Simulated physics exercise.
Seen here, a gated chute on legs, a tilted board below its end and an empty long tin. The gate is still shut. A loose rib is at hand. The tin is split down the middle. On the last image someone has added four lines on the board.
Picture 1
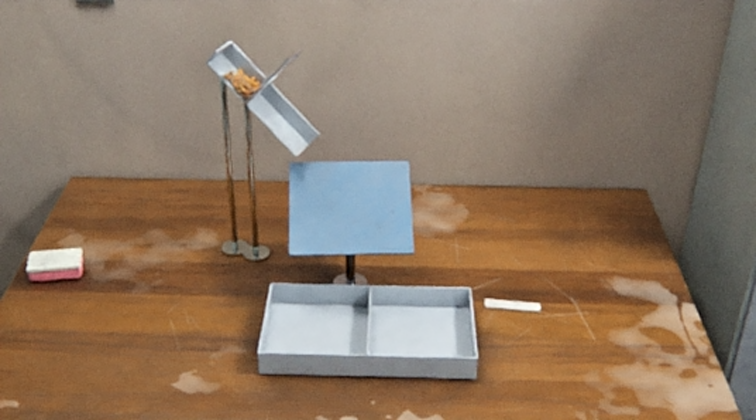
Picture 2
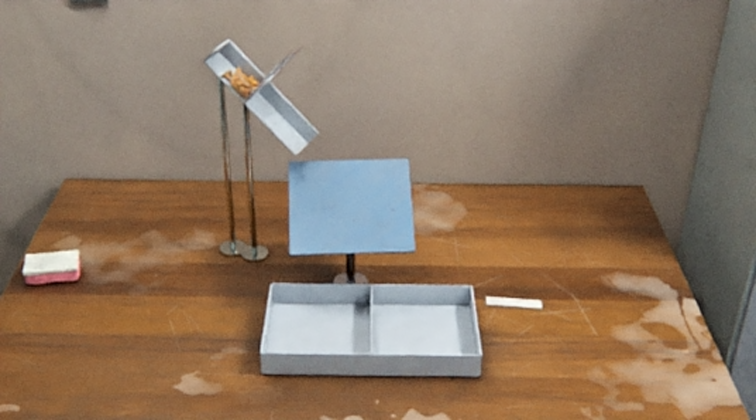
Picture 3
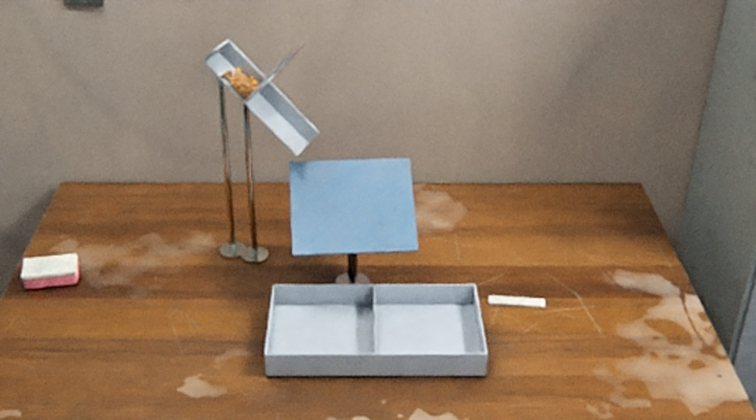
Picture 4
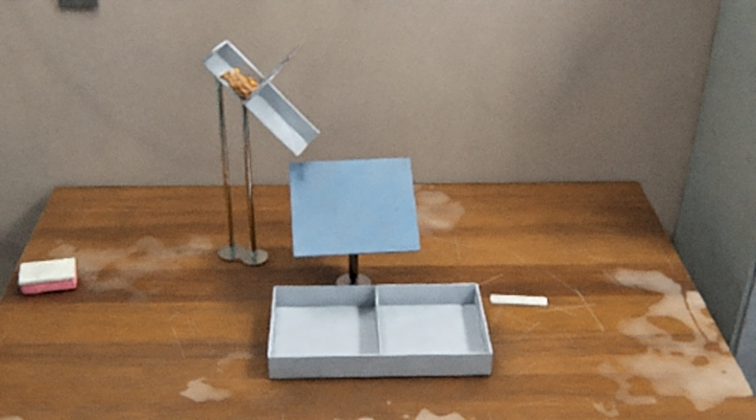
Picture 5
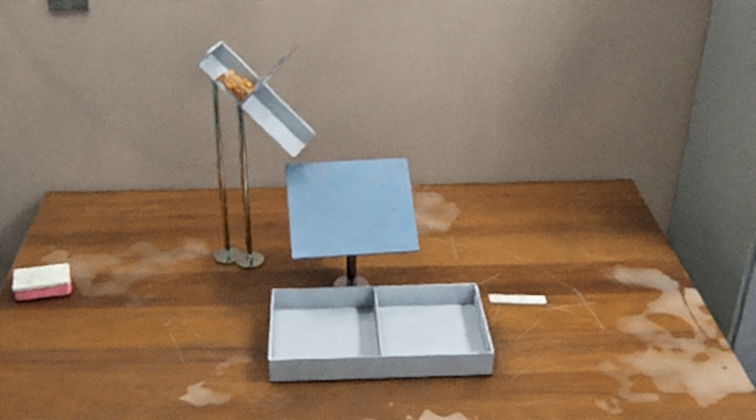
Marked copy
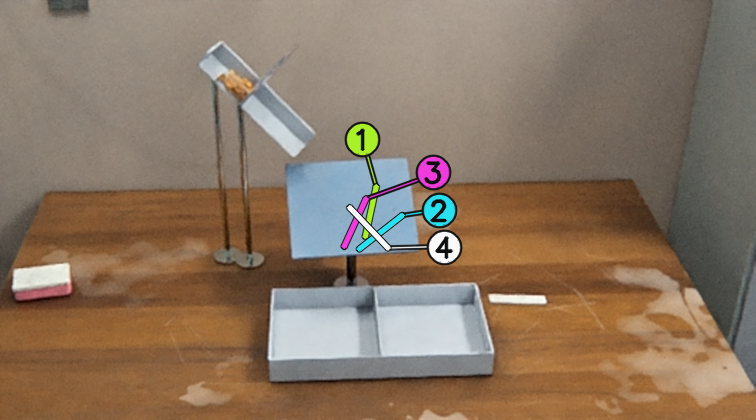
The video shows small orange-brown pieces resting behind a shut gate in a raised, sloping chute, with a tilted blue board and an empty divided tin nearby; the view shifts slightly, but the objects stay still on the wooden table.
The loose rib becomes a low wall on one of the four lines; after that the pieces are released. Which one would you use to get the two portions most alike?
Take 4.
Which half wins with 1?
Left.
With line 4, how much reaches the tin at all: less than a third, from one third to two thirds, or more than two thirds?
More than two thirds.
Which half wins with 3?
More lands on the left.
On the marked copy, line 1 from (376, 186) to (365, 236); line 2 from (402, 215) to (359, 249); line 3 from (365, 198) to (344, 246); line 4 from (349, 207) to (388, 247).
For line 1, of what is caught, nearly all in the left half, a small part in the right.
For line 2, of what is caught, all in the left half, none in the right.
For line 3, of what is caught, nearly all in the left half, a stray few in the right.
For line 4, of what is caught, about half in the left half, about half in the right.
